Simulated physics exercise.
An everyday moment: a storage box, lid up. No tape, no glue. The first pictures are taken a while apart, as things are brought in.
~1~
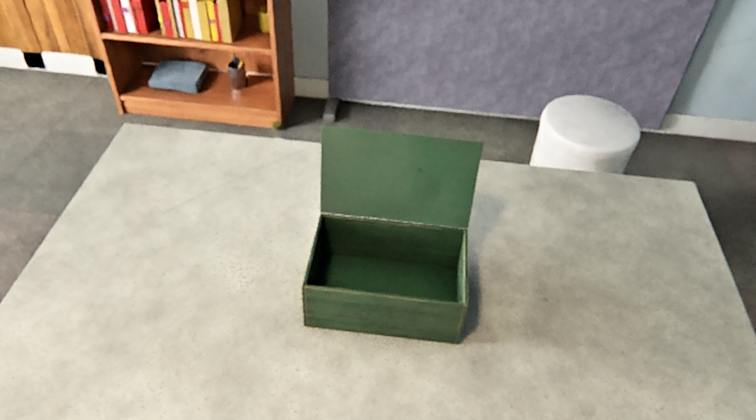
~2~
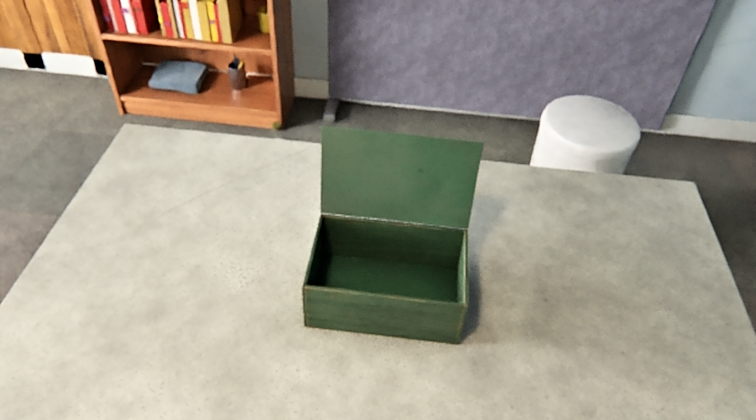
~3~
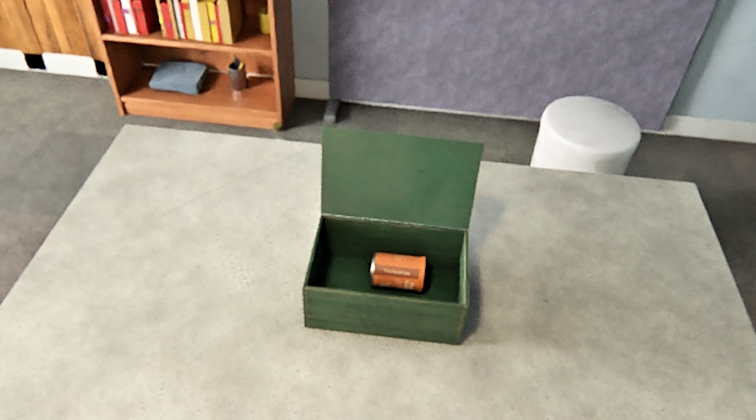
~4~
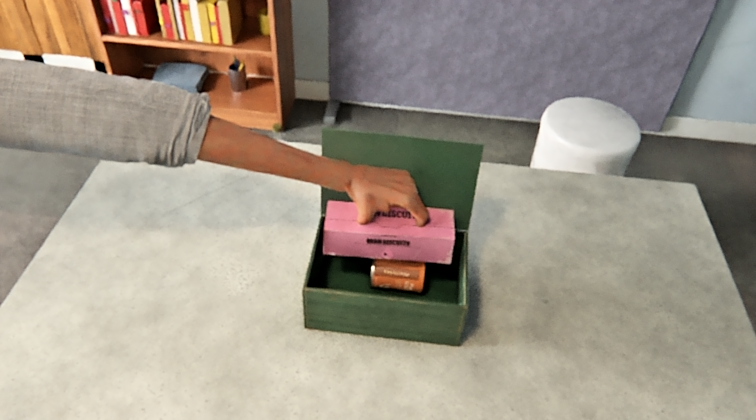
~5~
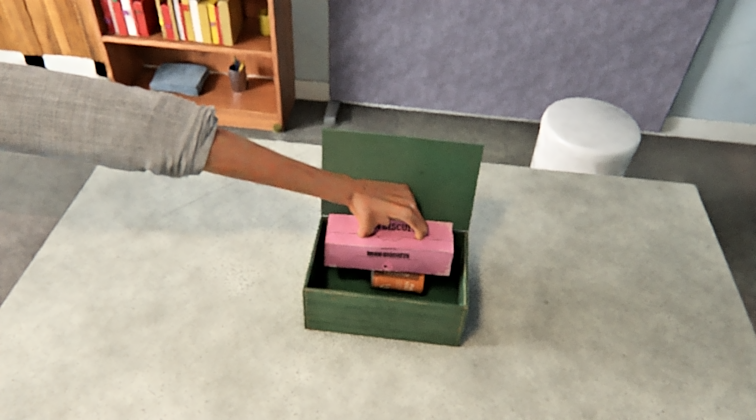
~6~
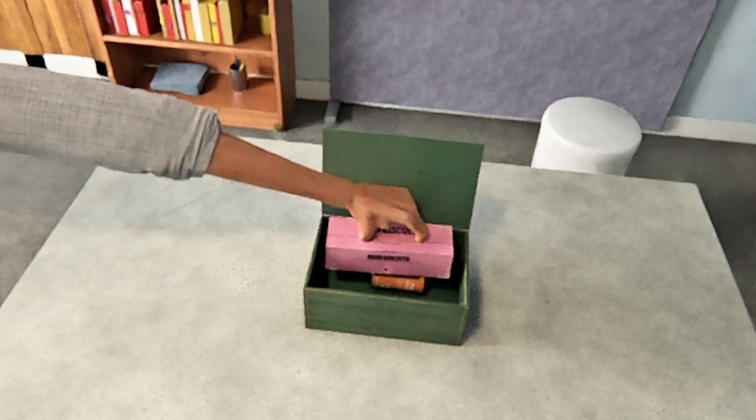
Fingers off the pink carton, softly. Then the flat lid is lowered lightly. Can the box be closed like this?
Outcome: The lid shuts flat.
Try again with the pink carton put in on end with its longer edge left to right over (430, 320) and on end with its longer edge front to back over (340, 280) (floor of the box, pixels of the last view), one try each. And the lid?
First, it stays ajar; second, it stays ajar.
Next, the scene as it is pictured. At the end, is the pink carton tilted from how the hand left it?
It ends up tilted.
Then, 0.70 s later than the last frame, pink carton tilted by 74° near (384, 290).
Then, 1.30 s later than the last frame, lid 75° above the rim; pink carton on its side near (382, 303); orange tin moved a little.
Then, 1.70 s later than the last frame, lid 48° above the rim; pink carton on its side near (382, 303); orange tin moved a little.
Then, 2.10 s later than the last frame, lid 13° above the rim; pink carton on its side near (382, 303); orange tin moved a little.
When it is over, lid shut; lying over in the box, pink carton; orange tin as before. End places, in pixels of the last picture, pink carton near (382, 303).
